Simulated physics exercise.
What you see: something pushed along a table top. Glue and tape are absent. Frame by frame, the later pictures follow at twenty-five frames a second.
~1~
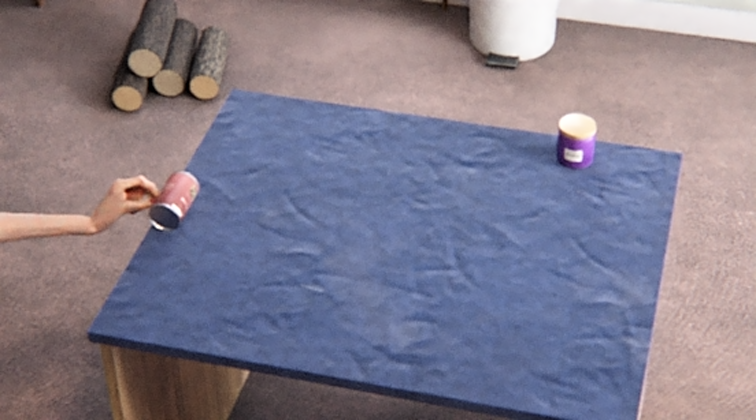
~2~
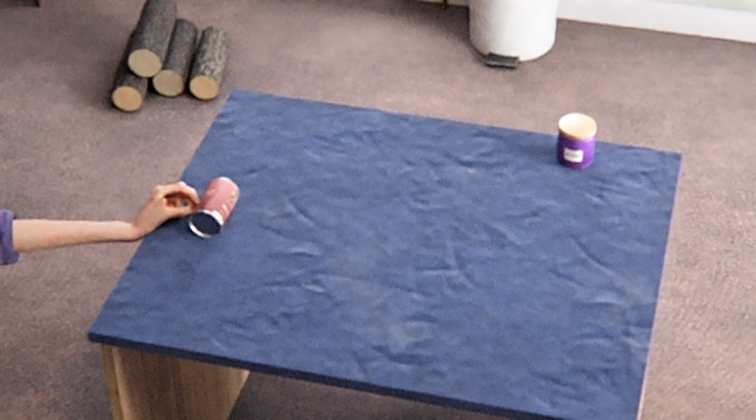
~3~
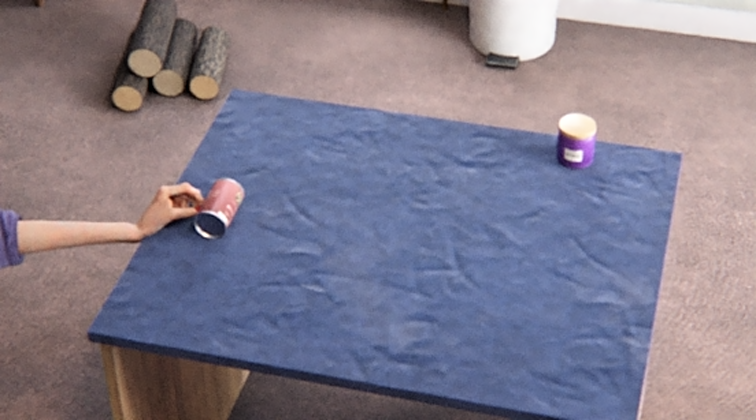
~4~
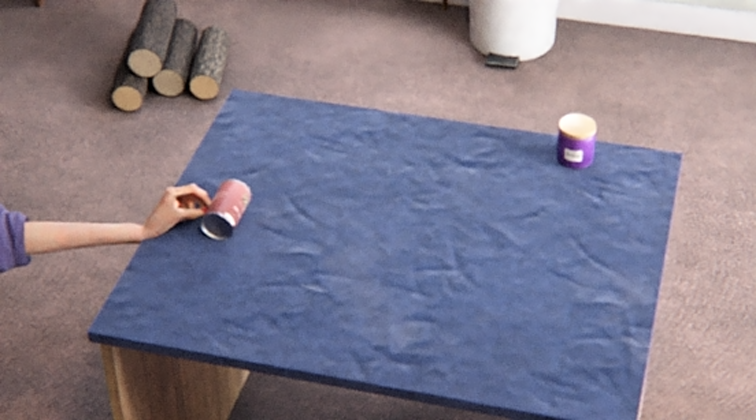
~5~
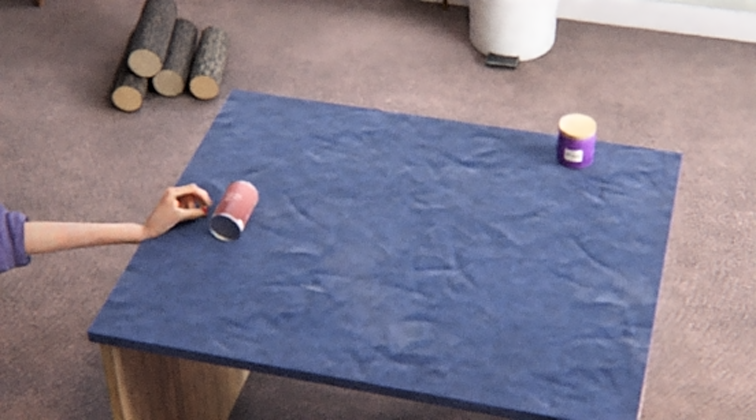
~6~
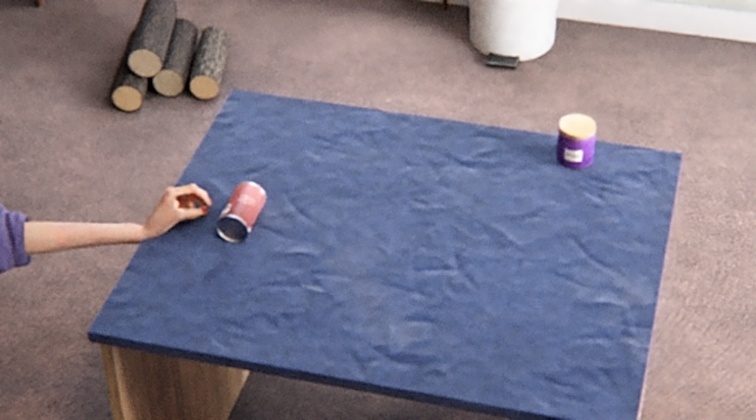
On a blue table top, a hand pushes a red tin a short way right.
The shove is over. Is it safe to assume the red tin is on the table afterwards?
It never leaves the table.
Then, 0.10 s past the last view, red tin displaced about its own width near (259, 215).
Then, 0.40 s past the last view, red tin displaced well along near (301, 221).
Then, 0.70 s past the last view, red tin displaced well along near (326, 226).
Finally, moved from the start, red tin. Final places as the last picture's camera would see them, red tin near (336, 227).
